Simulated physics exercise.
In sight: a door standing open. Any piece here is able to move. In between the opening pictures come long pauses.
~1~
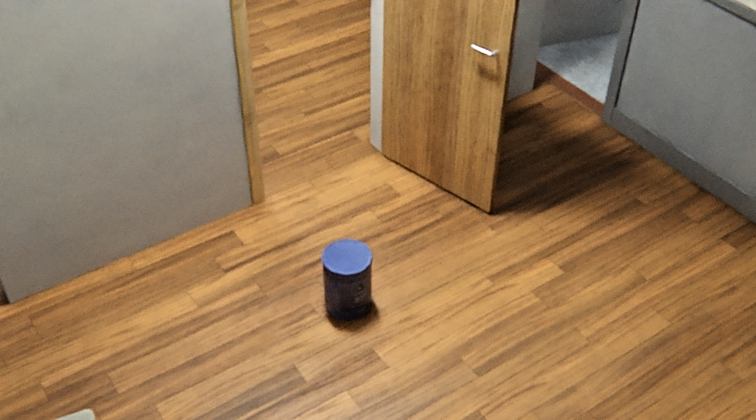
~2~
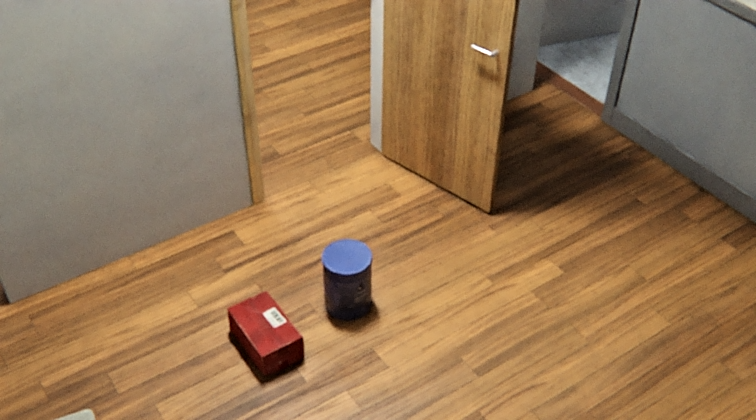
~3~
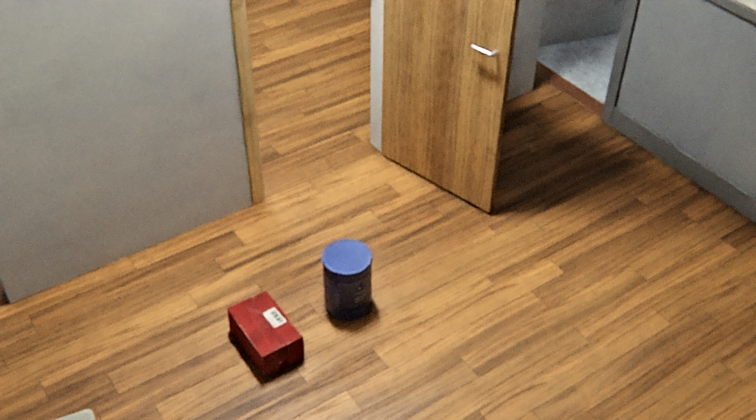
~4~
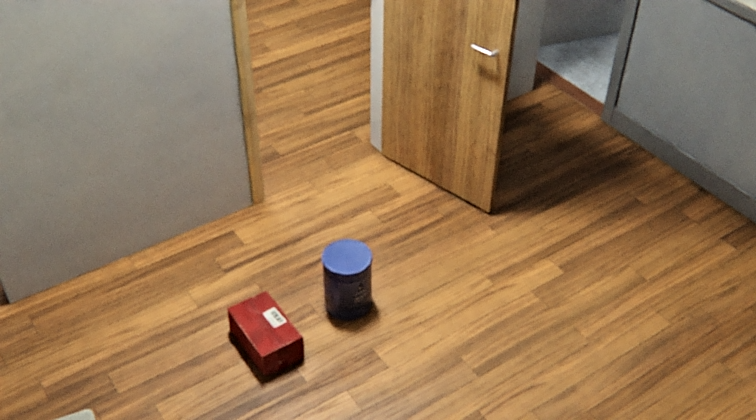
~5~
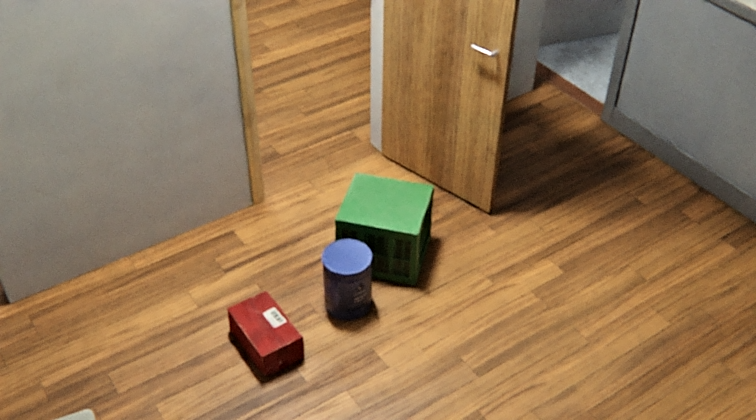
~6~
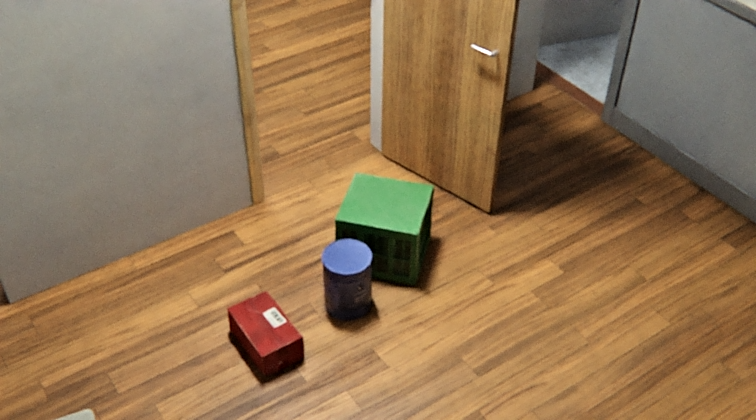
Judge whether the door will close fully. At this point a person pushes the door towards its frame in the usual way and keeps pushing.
When it's pushed, the door catches on something on the way.
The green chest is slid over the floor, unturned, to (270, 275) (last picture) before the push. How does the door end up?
It then comes fully to.
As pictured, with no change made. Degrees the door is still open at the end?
The answer is roughly 75°.
Then, 0.40 s past the last view, door at 94°.
Then, 0.60 s past the last view, door at 82°.
Then, 0.70 s past the last view, door at 76°.
Finally, door at 76°; all 3 still in place. Final places as the last picture's camera would see them, green chest near (383, 229).
